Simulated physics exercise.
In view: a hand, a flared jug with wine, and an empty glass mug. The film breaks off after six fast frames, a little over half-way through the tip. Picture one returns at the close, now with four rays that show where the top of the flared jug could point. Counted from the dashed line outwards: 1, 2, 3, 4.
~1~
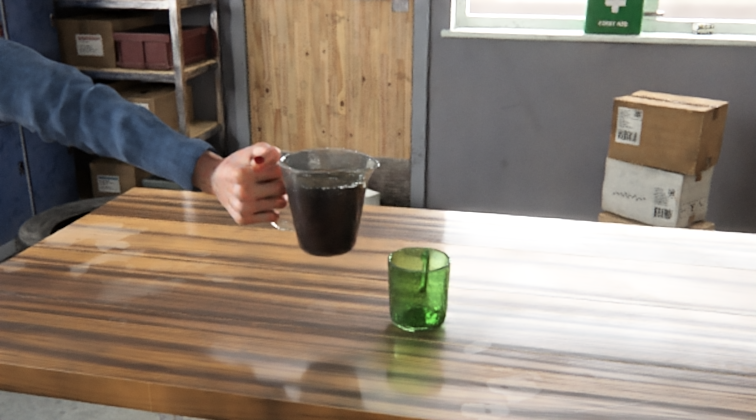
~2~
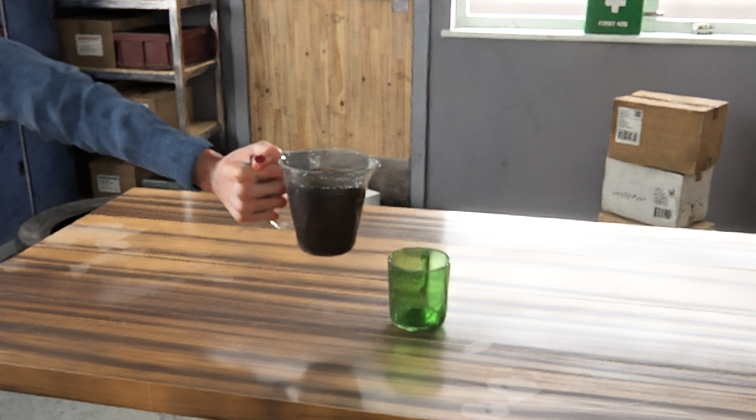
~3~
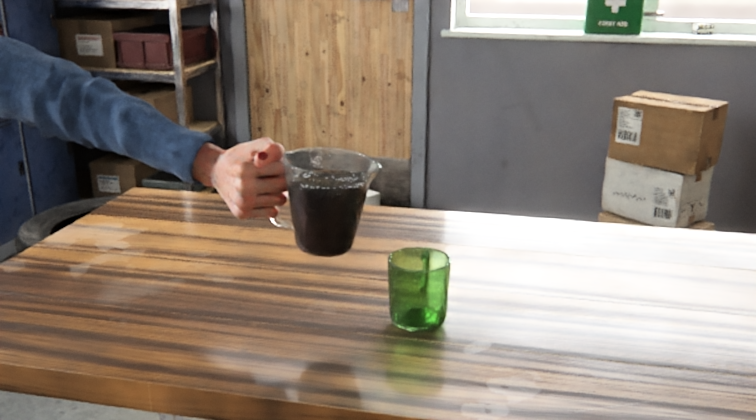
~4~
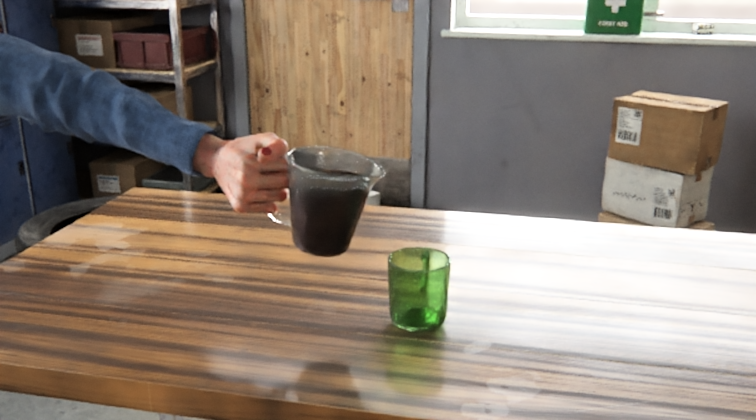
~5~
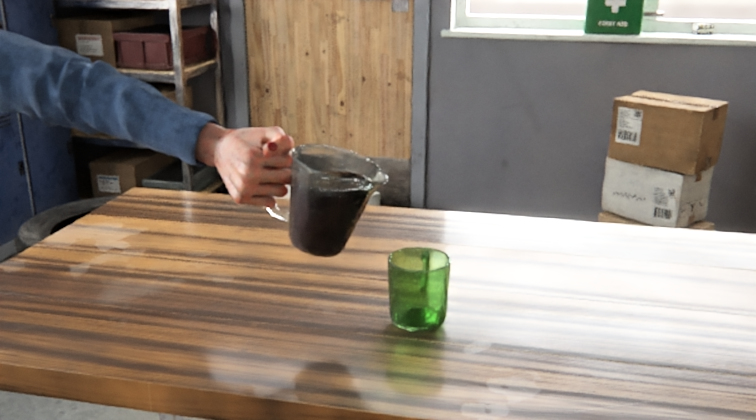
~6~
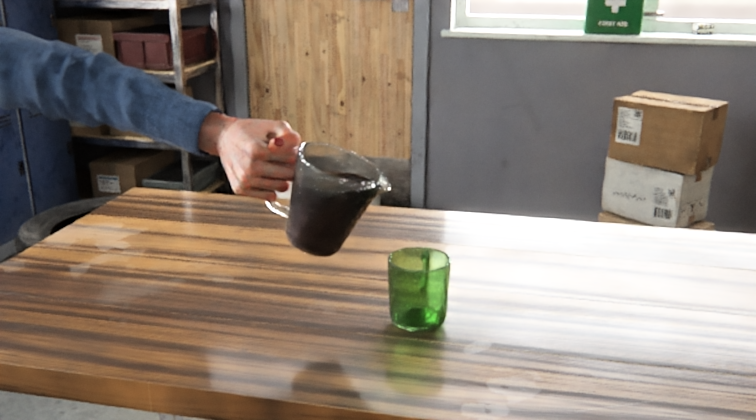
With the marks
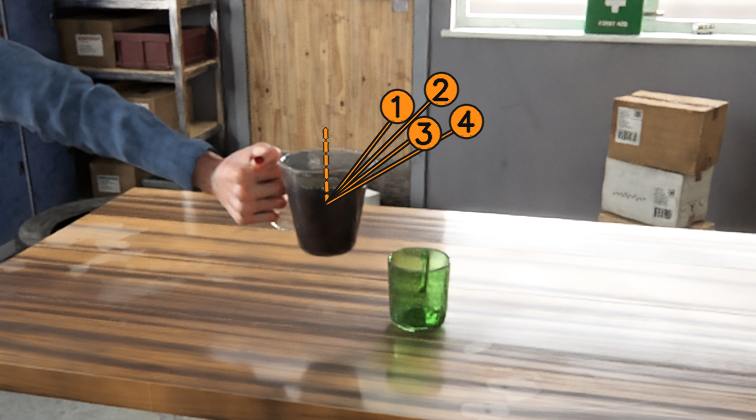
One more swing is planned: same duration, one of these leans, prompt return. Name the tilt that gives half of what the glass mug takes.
Use line 3.
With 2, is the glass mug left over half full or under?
Under half.
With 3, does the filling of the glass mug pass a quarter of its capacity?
Yes, clearly.
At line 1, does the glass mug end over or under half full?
Under.
On the marked copy, 1 at (389, 122); 2 at (429, 102); 3 at (408, 141); 4 at (452, 131).
With 1, the glass mug ends with about 17 % of what it can hold.
With 2, the glass mug ends with about 31 % of what it can hold.
With 3, the glass mug ends with about 48 % of what it can hold.
With 4, the glass mug ends with about 66 % of what it can hold.
